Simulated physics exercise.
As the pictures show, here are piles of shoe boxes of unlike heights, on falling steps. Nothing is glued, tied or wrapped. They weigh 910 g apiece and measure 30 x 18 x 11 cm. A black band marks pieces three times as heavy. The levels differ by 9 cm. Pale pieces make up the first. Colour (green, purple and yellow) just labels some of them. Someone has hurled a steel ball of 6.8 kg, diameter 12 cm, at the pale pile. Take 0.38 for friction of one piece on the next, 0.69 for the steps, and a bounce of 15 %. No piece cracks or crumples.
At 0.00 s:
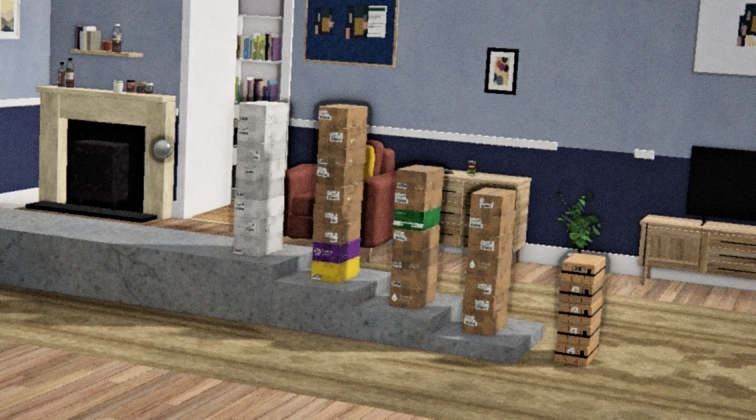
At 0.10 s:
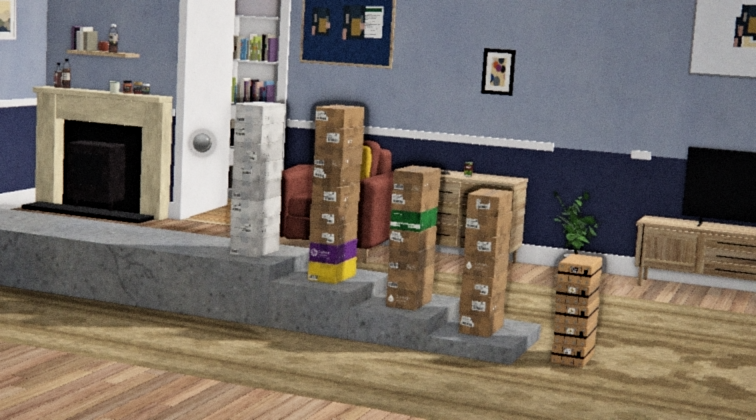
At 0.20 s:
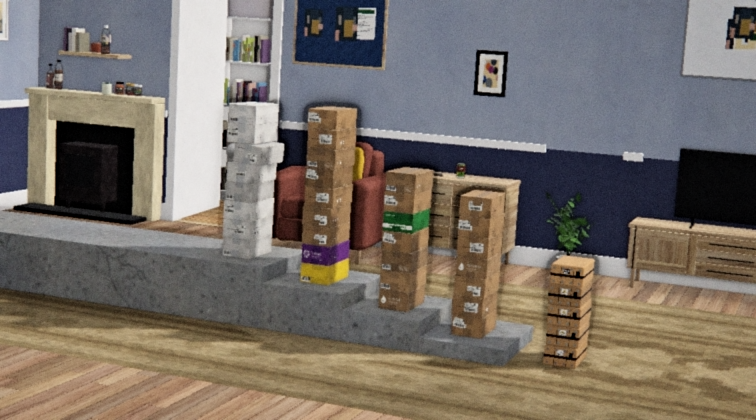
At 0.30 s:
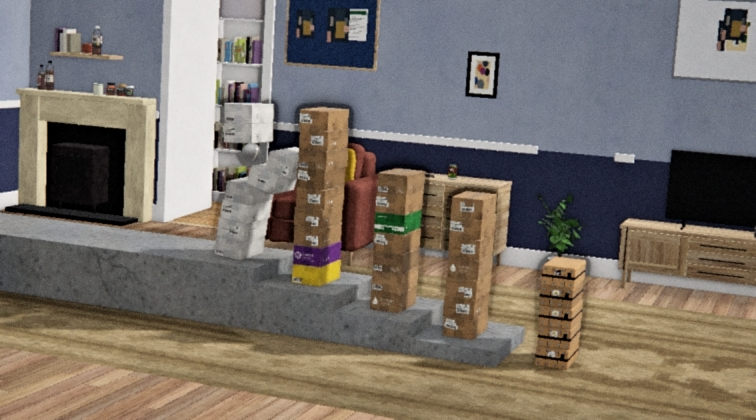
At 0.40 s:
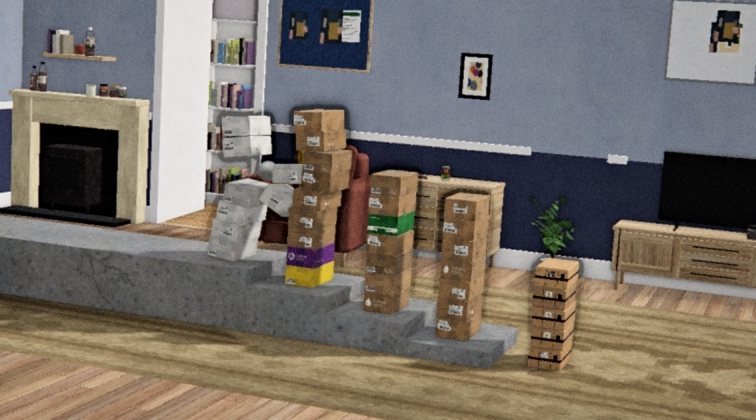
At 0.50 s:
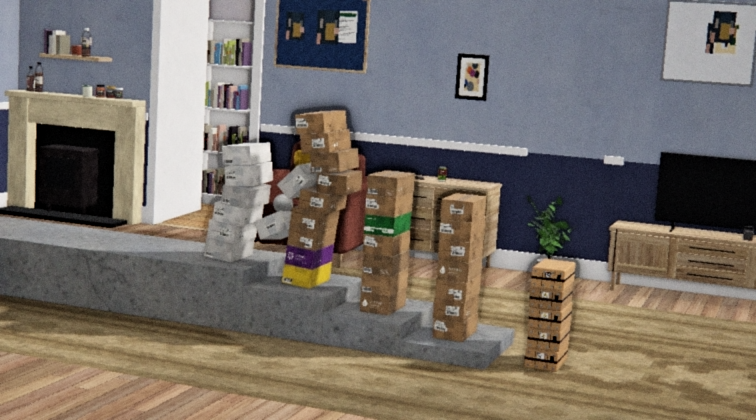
The footage shows stacks of boxes on descending grey steps in a living room as a ball flies in from the left and strikes the white stack, knocking its boxes rightward against the neighbouring brown stack, which shifts and leans.
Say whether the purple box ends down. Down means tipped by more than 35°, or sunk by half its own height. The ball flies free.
The purple box comes down.
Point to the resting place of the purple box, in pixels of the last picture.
Near (360, 287).
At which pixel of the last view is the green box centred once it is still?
At about (485, 294).
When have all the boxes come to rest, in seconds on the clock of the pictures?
Near 3.0 s.
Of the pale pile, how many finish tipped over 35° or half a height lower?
6 of them.
Around 0.92 s, 6 of the pale pile down; 6 of the 28 other boxes down; purple box tipped 37°, 59 mm lower; green box tipped 8°.
Around 1.64 s, 6 of the pale pile down; 20 of the 28 other boxes down; purple box tipped 38°, 16 cm lower; green box tipped 30°, 24 cm lower.
Finally (3.4 s), 6 of the pale pile down; 24 of the 28 other boxes down; purple box tipped 38°, 16 cm lower; green box tipped 64°, 35 cm lower; yellow box displaced 23 mm. Seen by the last camera, middles, purple box near (360, 287), green box near (485, 294).
